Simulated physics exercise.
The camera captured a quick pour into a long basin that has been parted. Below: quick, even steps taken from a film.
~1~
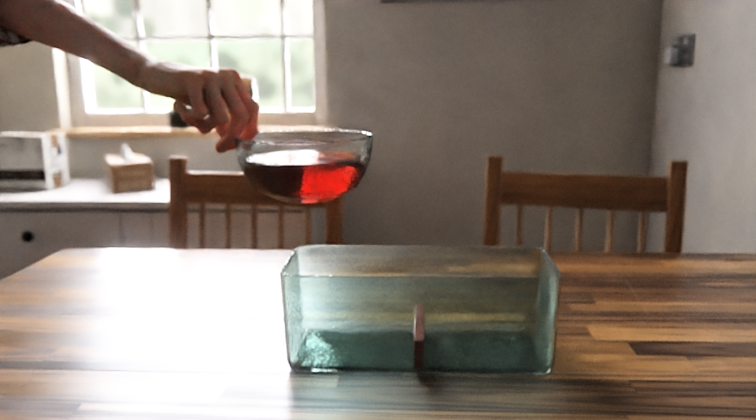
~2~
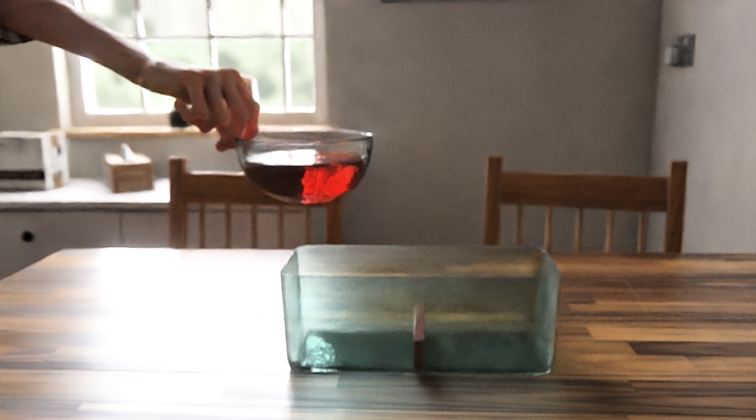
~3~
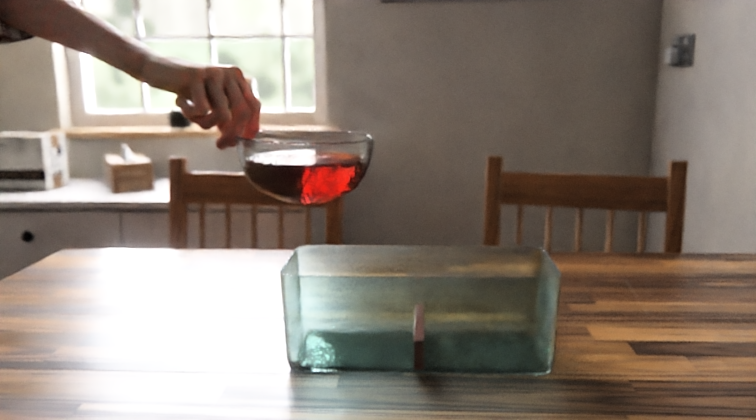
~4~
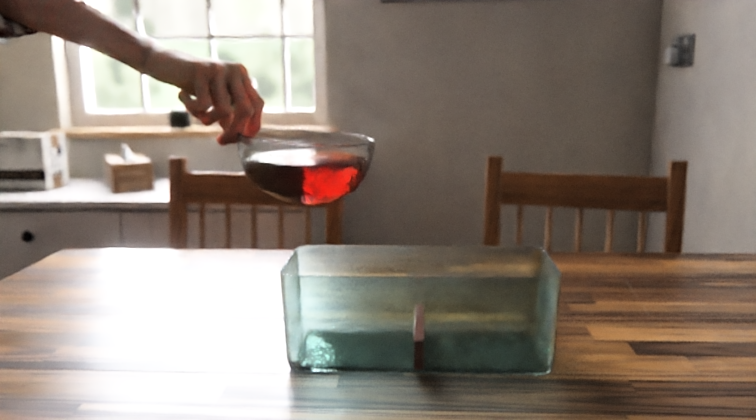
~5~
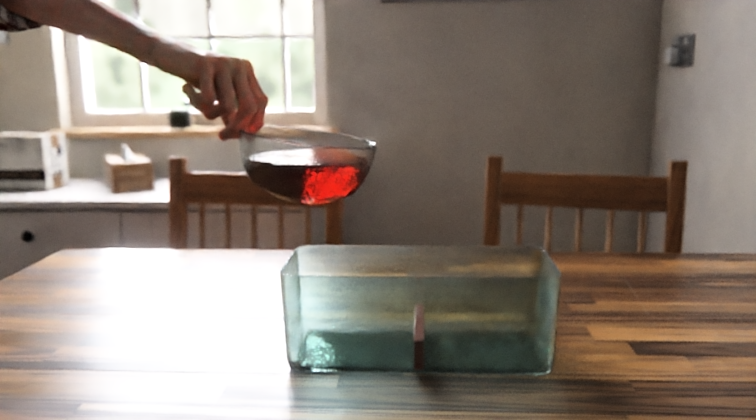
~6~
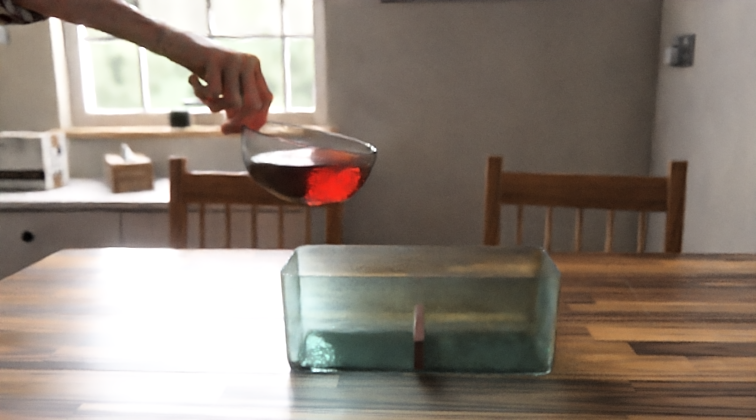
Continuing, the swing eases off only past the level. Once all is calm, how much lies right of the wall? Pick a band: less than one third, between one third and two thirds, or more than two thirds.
It is between one third and two thirds.
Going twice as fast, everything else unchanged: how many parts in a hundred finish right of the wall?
Roughly 30 in a hundred.
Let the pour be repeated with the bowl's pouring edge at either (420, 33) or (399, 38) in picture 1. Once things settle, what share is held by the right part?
Start one gives close to 90 percent, start two close to 85 percent.
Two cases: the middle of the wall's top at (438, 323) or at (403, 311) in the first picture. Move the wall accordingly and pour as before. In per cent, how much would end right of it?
Roughly 10 % and 65 %.
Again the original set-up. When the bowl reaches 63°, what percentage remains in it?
Around 55 in a hundred has not poured out yet.
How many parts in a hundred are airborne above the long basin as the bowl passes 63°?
Something like 30 per cent of it.
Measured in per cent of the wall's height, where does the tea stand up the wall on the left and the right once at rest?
The left side sits at 40 per cent and the right side at 40.
A moment on, the bowl is tipped part way and 57 per cent is still to pour, 6 is left of the wall and 9 right of it.
Next, the bowl is tipped on its side and 6 per cent is still to pour, 41 is left of the wall and 46 right of it.
Then the bowl is tipped on its side and 0 per cent is still to pour, 52 is left of the wall and 48 right of it.
Later the bowl is tipped on its side and 0 per cent is still to pour, 52 is left of the wall and 48 right of it.
Finally, 52 per cent lies left of the wall, 48 right of it and 0 outside.
